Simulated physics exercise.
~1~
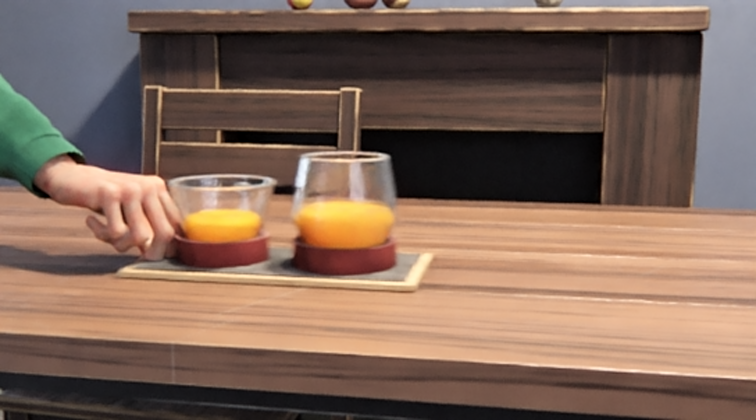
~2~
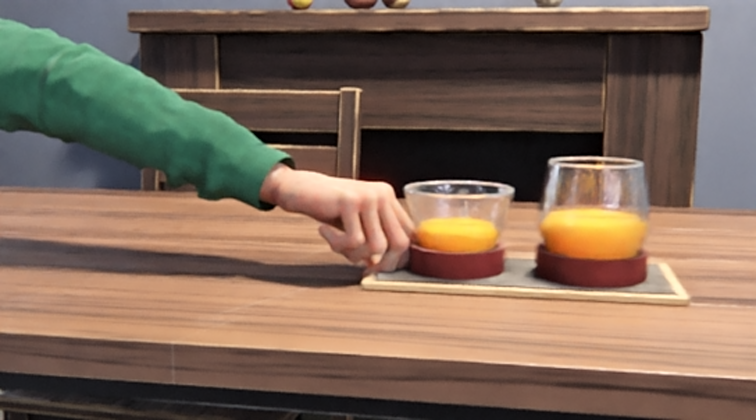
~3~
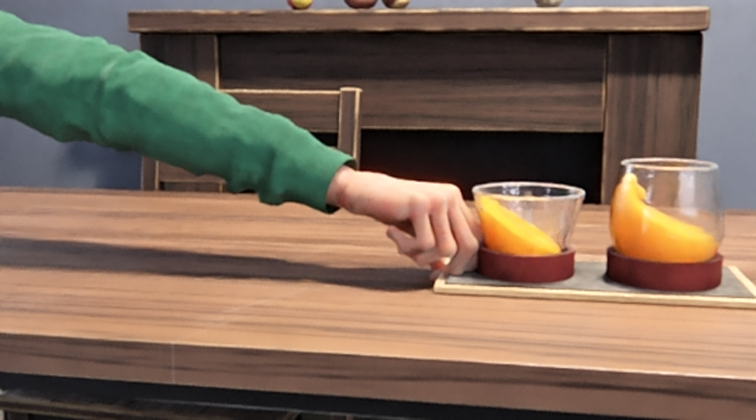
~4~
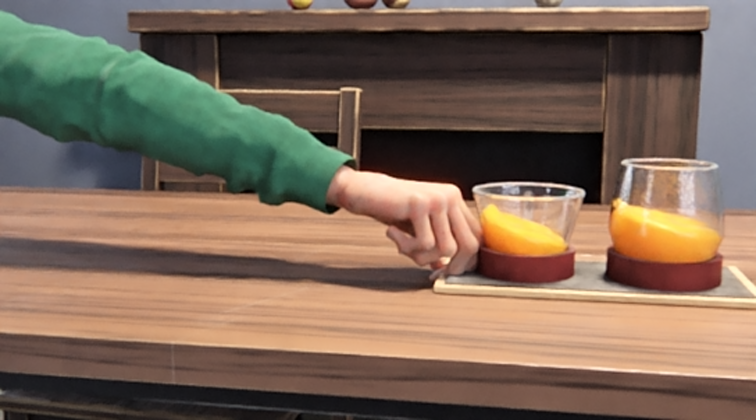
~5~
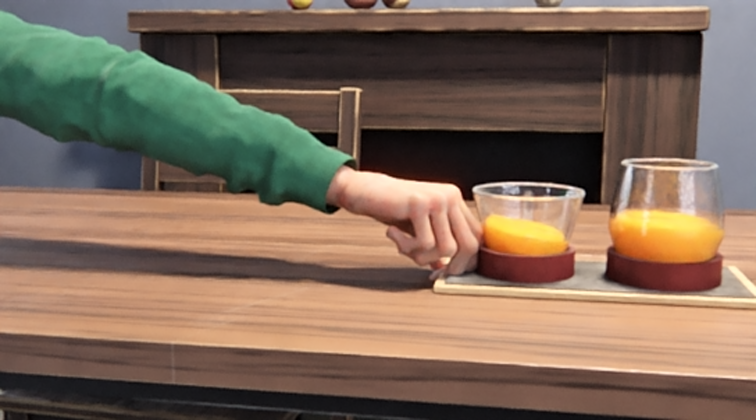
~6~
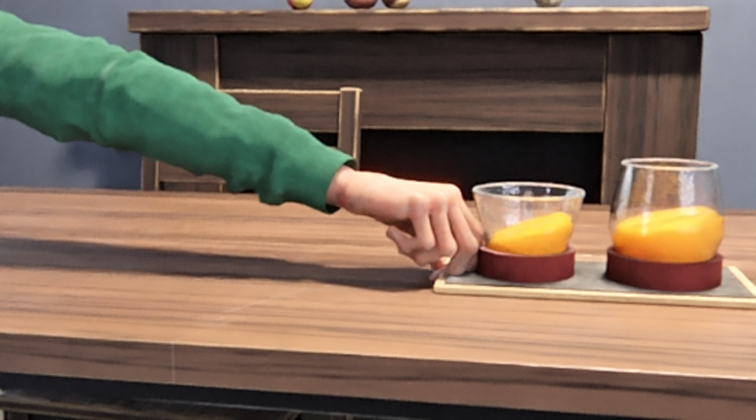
On a wooden table, in front of a chair and a dark fireplace-like cabinet, a hand in a green sleeve grips the left end of a tray holding a wide glass cup and a taller stemless glass, both partly filled with orange juice. The hand pushes the tray to the right, and the juice stays nearly level. Then the tray stops near the right edge of view, and the juice surges, climbing high up the left sides. It falls back and rocks more gently. At the end the tray is still, the hand remains on it, and no spill shows.
